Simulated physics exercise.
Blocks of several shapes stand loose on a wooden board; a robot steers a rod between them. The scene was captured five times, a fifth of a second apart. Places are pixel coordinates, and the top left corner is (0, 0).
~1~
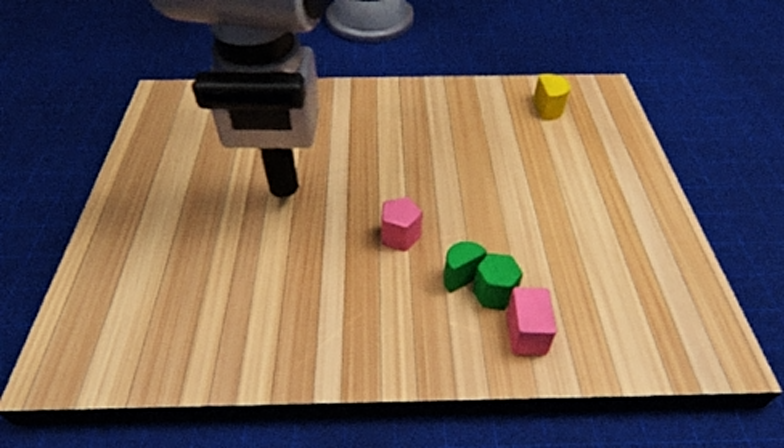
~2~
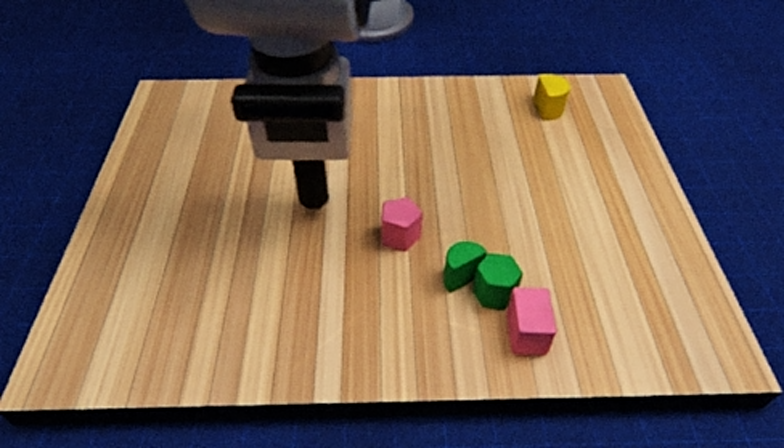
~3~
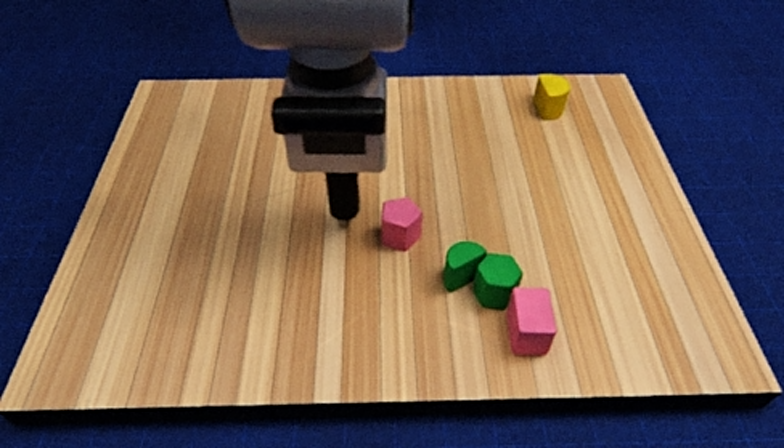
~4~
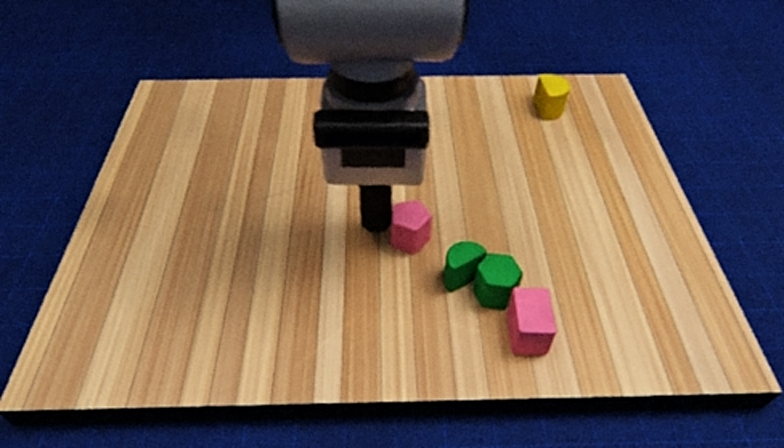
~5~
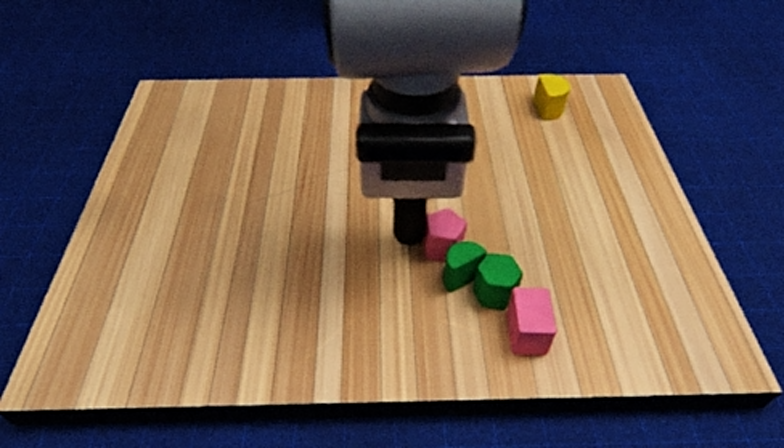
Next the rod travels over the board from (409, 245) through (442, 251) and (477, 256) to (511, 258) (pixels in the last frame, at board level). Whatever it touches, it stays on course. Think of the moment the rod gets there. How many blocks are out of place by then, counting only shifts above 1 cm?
The answer will be one.
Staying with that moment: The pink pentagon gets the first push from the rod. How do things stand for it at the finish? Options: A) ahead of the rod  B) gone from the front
Option A.
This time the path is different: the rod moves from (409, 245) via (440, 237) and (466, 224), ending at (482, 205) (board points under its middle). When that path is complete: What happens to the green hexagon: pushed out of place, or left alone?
The green hexagon will stay where it is.
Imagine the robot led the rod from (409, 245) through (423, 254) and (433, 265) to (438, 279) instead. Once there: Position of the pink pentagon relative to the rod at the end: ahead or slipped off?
Beside or behind.
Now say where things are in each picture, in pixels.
In the first picture, lower end of the rod (284, 187), tops of blocks, pink pentagon (401, 211), green half-round block (464, 252), green hexagon (500, 269).
In the second picture, rod (314, 198), blocks as before.
In the third picture, rod (345, 209), blocks as before.
In the fourth picture, rod (377, 221), pink pentagon (410, 213).
In the fifth picture, rod (409, 233), pink pentagon (445, 223), green half-round block (464, 252), green hexagon (500, 269).
On the path given first. One third of the way, rod (444, 239); pink pentagon (481, 226).
Two thirds of the way, rod (479, 245); pink pentagon (517, 229); green half-round block (466, 256).
At the end, rod (515, 246); pink pentagon (553, 230); green half-round block (466, 256); green hexagon not moved.
